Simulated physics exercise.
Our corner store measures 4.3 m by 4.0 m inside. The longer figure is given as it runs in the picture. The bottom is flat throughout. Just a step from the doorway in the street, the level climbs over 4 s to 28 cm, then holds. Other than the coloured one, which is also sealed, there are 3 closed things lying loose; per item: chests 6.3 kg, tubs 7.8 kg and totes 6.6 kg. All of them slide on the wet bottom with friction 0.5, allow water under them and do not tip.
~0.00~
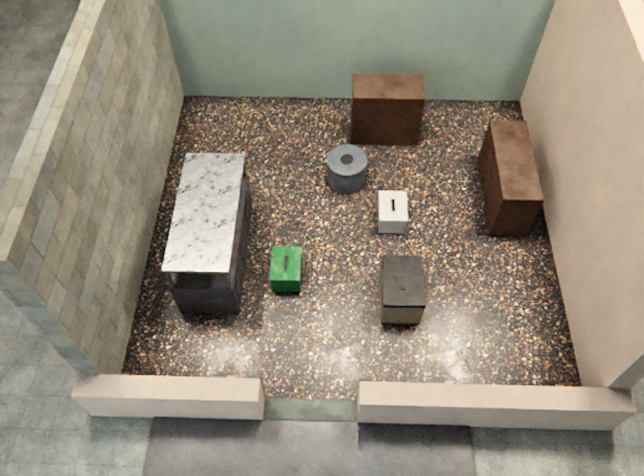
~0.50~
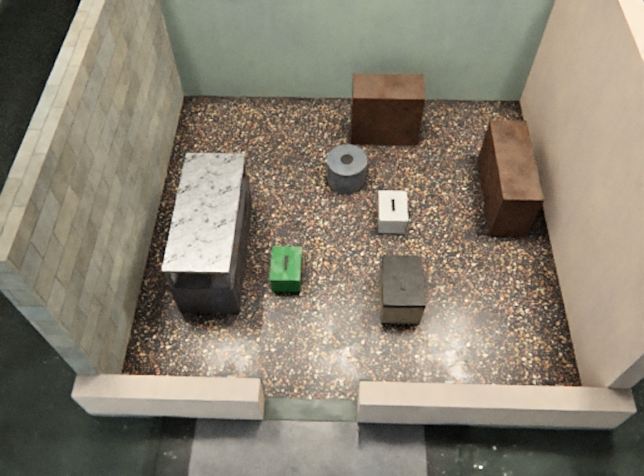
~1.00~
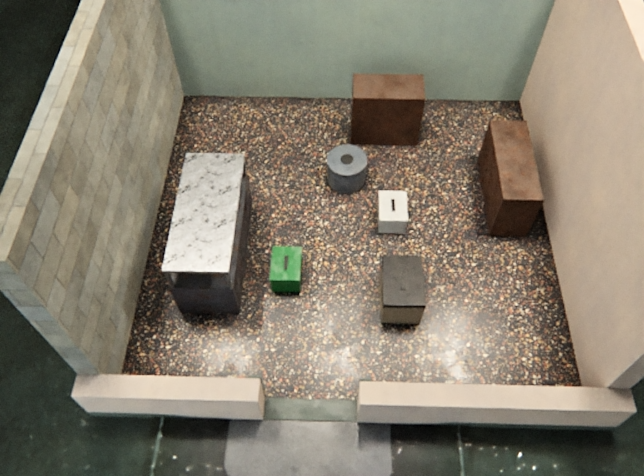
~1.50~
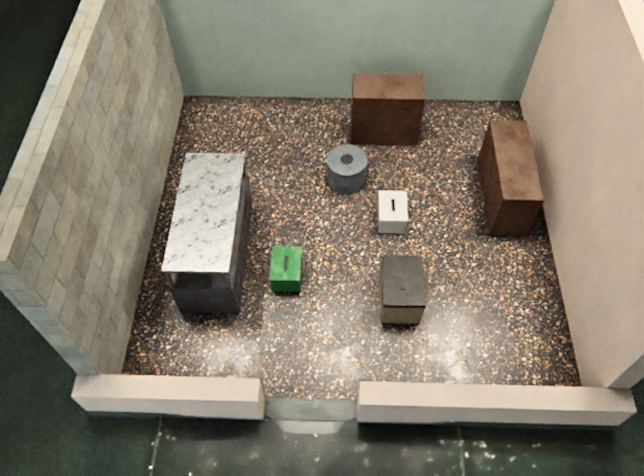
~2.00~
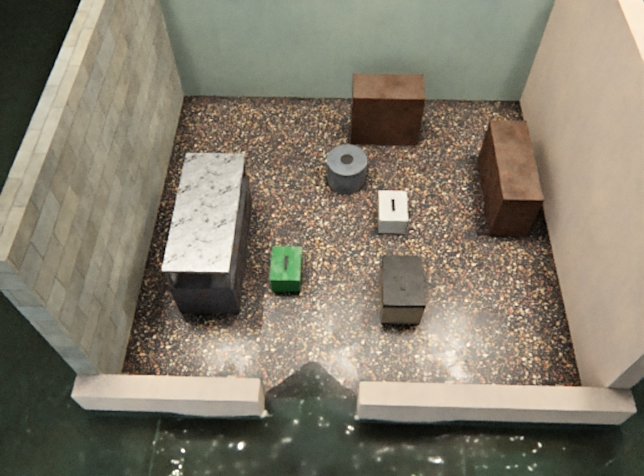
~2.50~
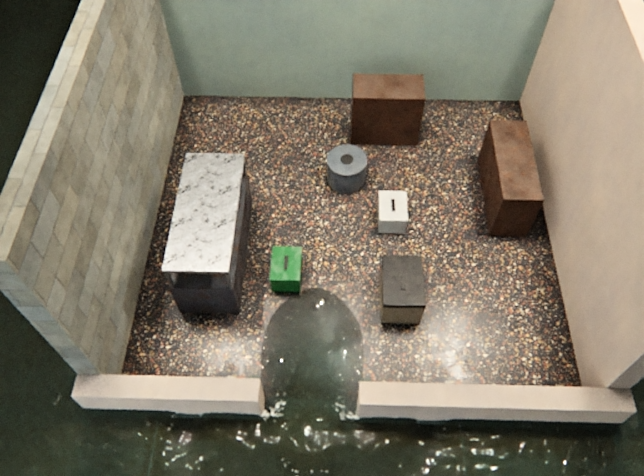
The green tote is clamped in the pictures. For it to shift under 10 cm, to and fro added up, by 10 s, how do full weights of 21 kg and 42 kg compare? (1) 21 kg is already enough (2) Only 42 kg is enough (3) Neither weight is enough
2.
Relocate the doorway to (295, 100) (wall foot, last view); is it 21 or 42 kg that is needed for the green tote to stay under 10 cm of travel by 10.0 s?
The small mass already works.
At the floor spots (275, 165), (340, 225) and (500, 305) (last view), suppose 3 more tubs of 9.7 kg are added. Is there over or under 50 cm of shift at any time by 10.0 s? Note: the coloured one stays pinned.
Order as asked: Goes beyond / goes beyond / stays within.
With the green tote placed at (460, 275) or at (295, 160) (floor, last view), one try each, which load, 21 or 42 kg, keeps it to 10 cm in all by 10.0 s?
Result, try 1: Both pass; try 2: Both pass.
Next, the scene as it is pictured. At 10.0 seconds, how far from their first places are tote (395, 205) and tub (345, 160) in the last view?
Respectively 200 and 200 centimetres.
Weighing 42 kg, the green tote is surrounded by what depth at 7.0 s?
8 cm, roughly.
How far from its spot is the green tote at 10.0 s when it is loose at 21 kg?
It would be some 50 cm from its spot.
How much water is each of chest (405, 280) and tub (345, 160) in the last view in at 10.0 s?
About 7 and 7 cm.
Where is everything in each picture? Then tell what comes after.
The first frame shows the green tote at (286, 263) rests on the ground; 0.0 m2 under water; 0 of 4 have shifted.
The second frame shows the green tote at (286, 263), on the bottom; 0.0 m2 under water; 0 of 4 have shifted.
The third frame shows the green tote at (286, 263), on the bottom; 0.0 m2 under water; 0 of 4 have shifted.
The fourth frame shows the green tote at (286, 263) rests on the ground; water covers 0.0 m2; 0 of 4 have shifted.
The fifth frame shows the green tote at (286, 263), on the bottom; water covers 0.1 m2; 0 of 4 have shifted.
The sixth frame shows the green tote at (286, 263) rests on the ground; water covers 0.8 m2; 0 of 4 have shifted.
After 3.5 s the green tote would be 0 cm from its start with 21 kg and 0 cm from its start with 42 kg; 4 cm of water round it then.
After 4.5 s the green tote would be 0 cm from its start with 21 kg and 0 cm from its start with 42 kg; 7 cm of water round it then.
After 7.0 s the green tote would be 20 cm from its start with 21 kg and 0 cm from its start with 42 kg; 8 cm of water round it then.
After 10.0 s the green tote would be 47 cm from its start with 21 kg and 0 cm from its start with 42 kg; 9 cm of water round it then.
